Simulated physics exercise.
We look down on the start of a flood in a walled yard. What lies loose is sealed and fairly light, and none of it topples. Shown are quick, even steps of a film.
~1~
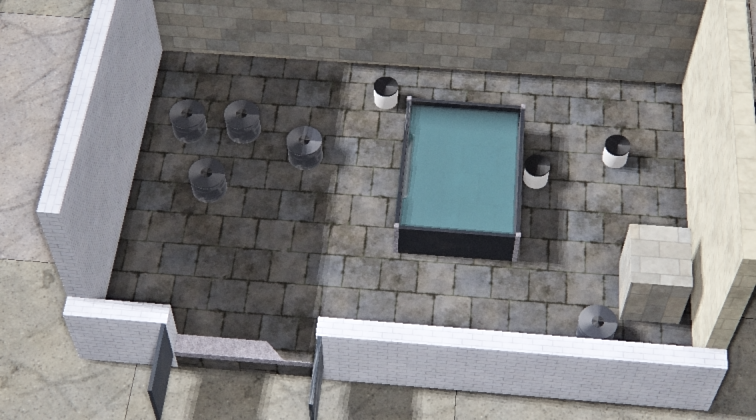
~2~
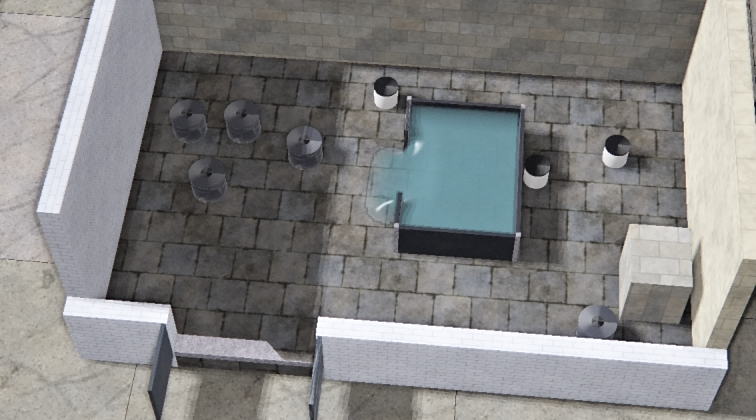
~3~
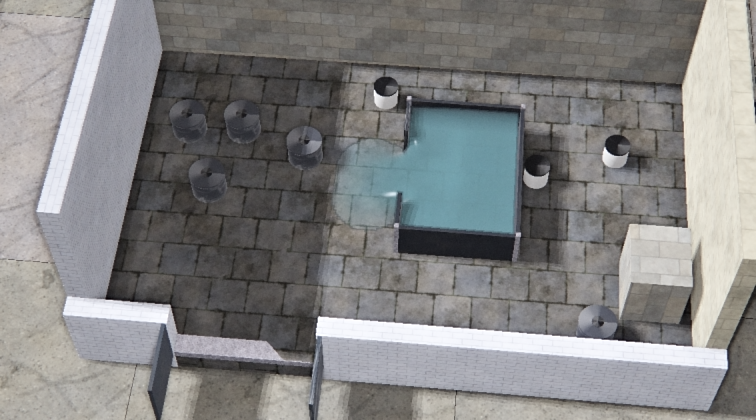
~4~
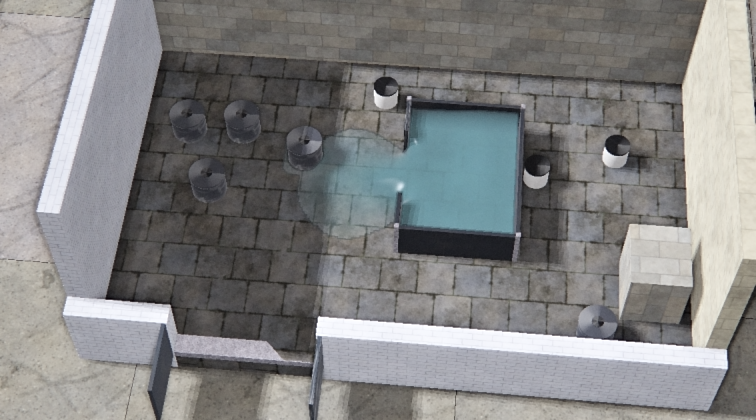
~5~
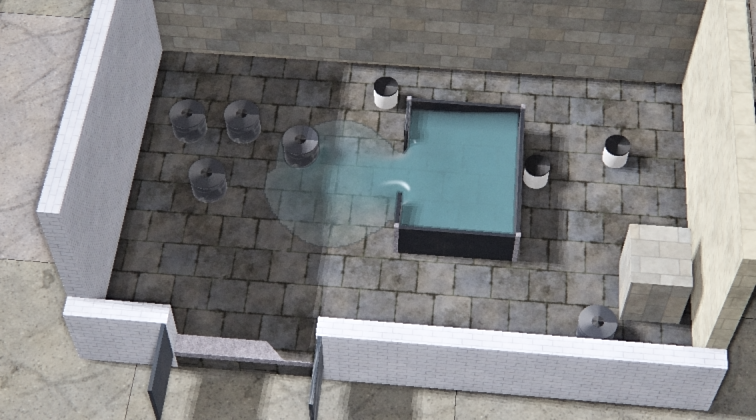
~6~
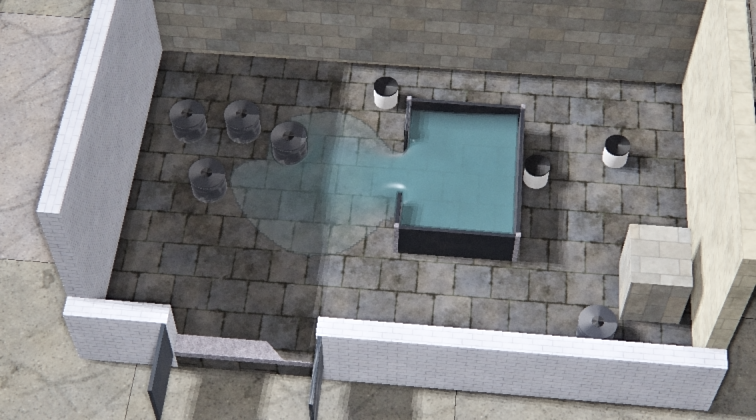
Water pours left from the tank across the paving and nudges one grey tub slightly left.
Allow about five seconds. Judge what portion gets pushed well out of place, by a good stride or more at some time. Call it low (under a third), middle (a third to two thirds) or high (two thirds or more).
Middle.
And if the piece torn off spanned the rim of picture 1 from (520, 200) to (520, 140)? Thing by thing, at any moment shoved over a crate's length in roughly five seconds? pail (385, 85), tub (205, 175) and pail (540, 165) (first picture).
As listed: Under that, no, pushed that far.
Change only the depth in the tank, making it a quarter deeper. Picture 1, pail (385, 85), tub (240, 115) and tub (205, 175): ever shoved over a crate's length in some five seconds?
As asked: Fell short, went the distance, went the distance.
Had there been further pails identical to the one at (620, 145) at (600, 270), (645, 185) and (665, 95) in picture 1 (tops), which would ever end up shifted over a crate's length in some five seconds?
Item by item: Remains in place, remains in place, remains in place.
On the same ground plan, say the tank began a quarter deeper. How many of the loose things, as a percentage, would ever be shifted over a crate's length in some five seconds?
Roughly 50 per cent.
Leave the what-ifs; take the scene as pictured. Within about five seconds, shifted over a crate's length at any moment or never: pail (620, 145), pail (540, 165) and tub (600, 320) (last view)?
Never got far, then never got far, then never got far.
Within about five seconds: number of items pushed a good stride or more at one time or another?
Total: 4.
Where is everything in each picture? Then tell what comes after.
A tub at (304, 140) rests on the ground; a pail at (386, 86) rests on the ground; 0 of 8 have shifted, in the first frame.
A tub at (304, 140) rests on the ground; a pail at (386, 86) rests on the ground; 0 of 8 have shifted, in the second frame.
A tub at (304, 140), on the bottom; a pail at (386, 86), on the bottom; 0 of 8 have shifted, in the third frame.
A tub at (304, 140) rests on the ground; a pail at (386, 86) rests on the ground; 0 of 8 have shifted, in the fourth frame.
A tub at (301, 139), on the bottom, close to its start; a pail at (386, 86), on the bottom; 1 of 8 have shifted, in the fifth frame.
A tub at (289, 136) rests on the ground, close to its start; a pail at (386, 86), on the bottom; 1 of 8 have shifted, in the sixth frame.
A moment on, 1 of 8 are well off their spots; 0 afloat.
Next, 3 of 8 are well off their spots; 3 afloat.
Later, 3 of 8 are well off their spots; 3 afloat.
In the end, 4 of 8 are well off their spots, and 4 have been at some point; 4 afloat.
